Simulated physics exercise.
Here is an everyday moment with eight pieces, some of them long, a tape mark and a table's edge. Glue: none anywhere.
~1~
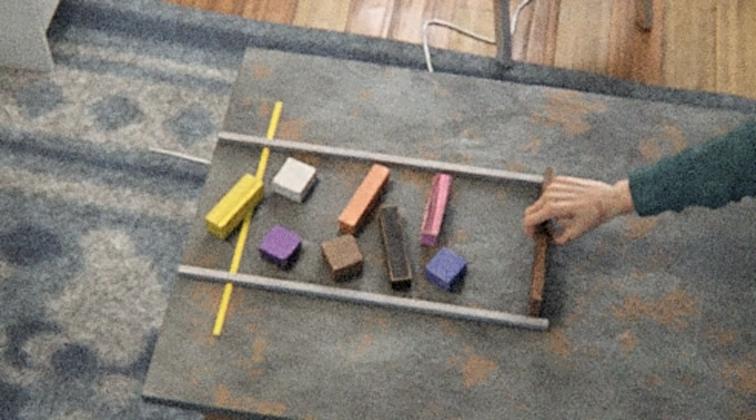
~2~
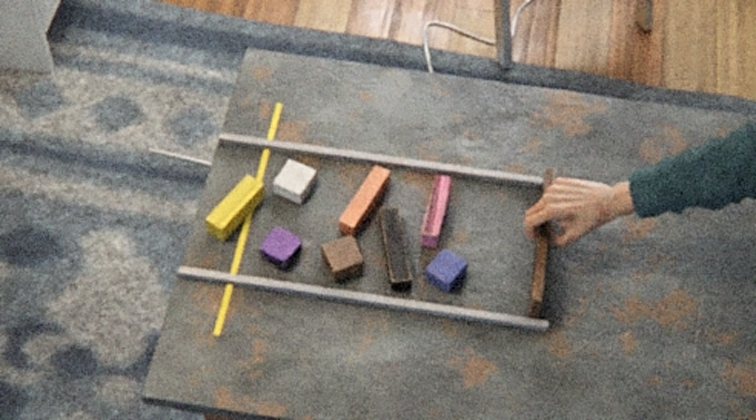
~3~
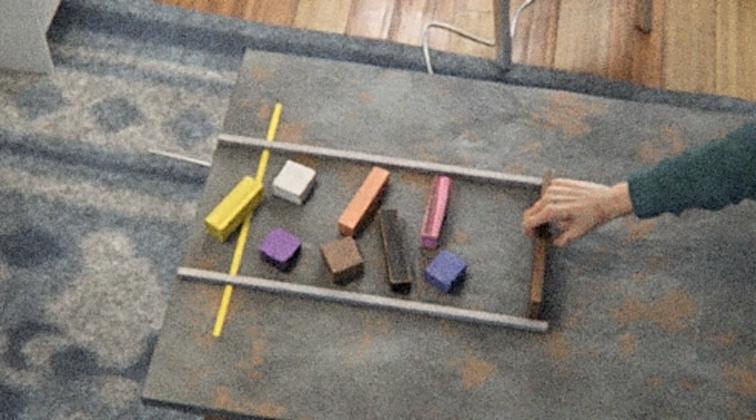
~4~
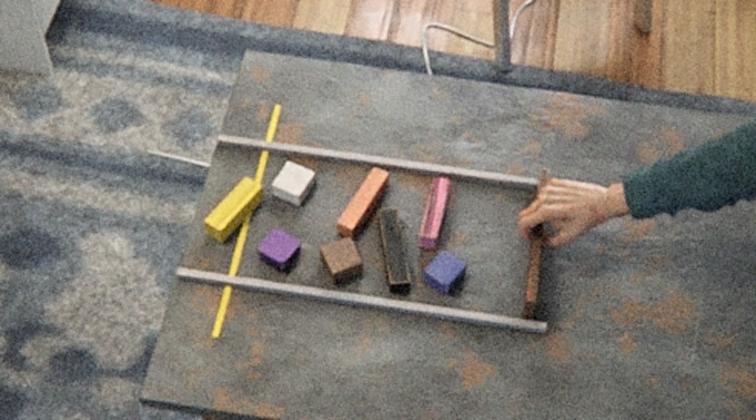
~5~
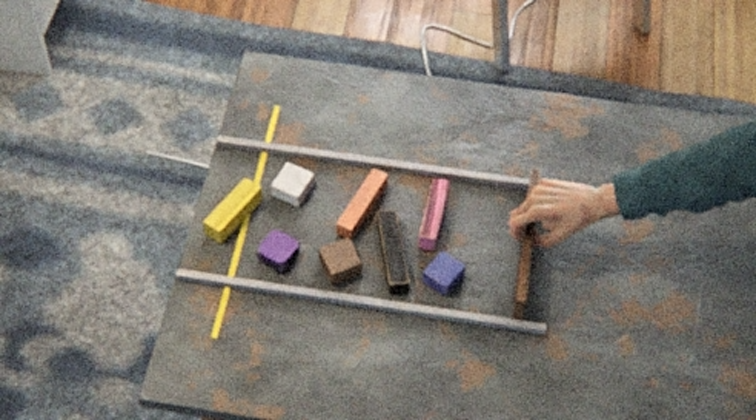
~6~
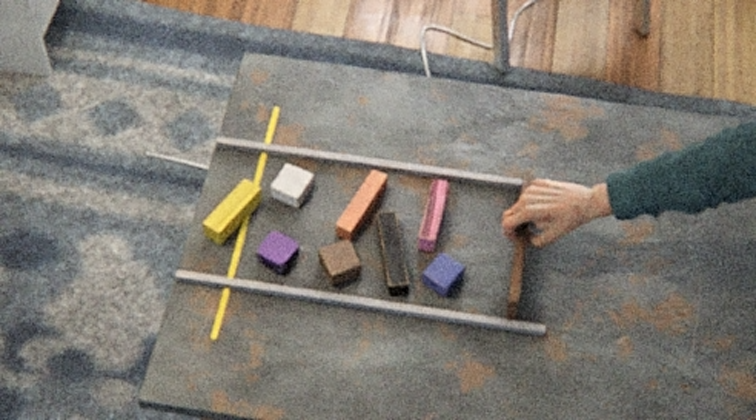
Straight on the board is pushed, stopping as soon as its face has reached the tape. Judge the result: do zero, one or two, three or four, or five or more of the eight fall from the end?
Lost: Three or four.
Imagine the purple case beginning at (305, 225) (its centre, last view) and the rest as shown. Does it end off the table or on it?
It simply slips off.
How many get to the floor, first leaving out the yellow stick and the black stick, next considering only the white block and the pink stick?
1, then 3.
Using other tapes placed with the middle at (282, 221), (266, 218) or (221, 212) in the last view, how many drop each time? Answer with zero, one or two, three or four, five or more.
Taking the three tapes one at a time, the answers are 1 or 2, then either one or two, then at least five.
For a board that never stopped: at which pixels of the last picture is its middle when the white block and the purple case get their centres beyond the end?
Near (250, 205) in the first case, near (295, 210) in the other.
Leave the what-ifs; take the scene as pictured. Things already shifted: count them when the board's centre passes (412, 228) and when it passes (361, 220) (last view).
First 4, then 6.
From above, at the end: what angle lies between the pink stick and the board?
About 0°.
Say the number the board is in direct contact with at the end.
The count in contact is 2.
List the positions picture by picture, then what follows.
Yellow stick (235, 206); white block (295, 180); purple case (281, 248); board (542, 241); tape (250, 210), in the first frame.
White block (295, 182); brown block (343, 258), in the second frame.
Purple case (280, 250); board (541, 243), in the third frame.
Yellow stick (234, 210); blue block (445, 272), in the fourth frame.
White block (293, 184); orange bar (363, 204), in the fifth frame.
Yellow stick (233, 212); white block (293, 186); purple case (278, 253); board (520, 244); tape (247, 215), in the sixth frame.
Soon after, none off yet; yellow stick at rest near (233, 212); white block at rest near (293, 186); purple case at rest near (278, 253).
Then, none off yet; yellow stick at rest near (233, 212); white block at rest near (293, 186); purple case moved about its own width near (251, 243).
Further on, none off yet; yellow stick moved a little near (202, 195); white block moved well along near (242, 169); purple case moved well along near (182, 231).
At rest, the number that fall off is three or four; fallen, brown block, purple case, white block and yellow stick.
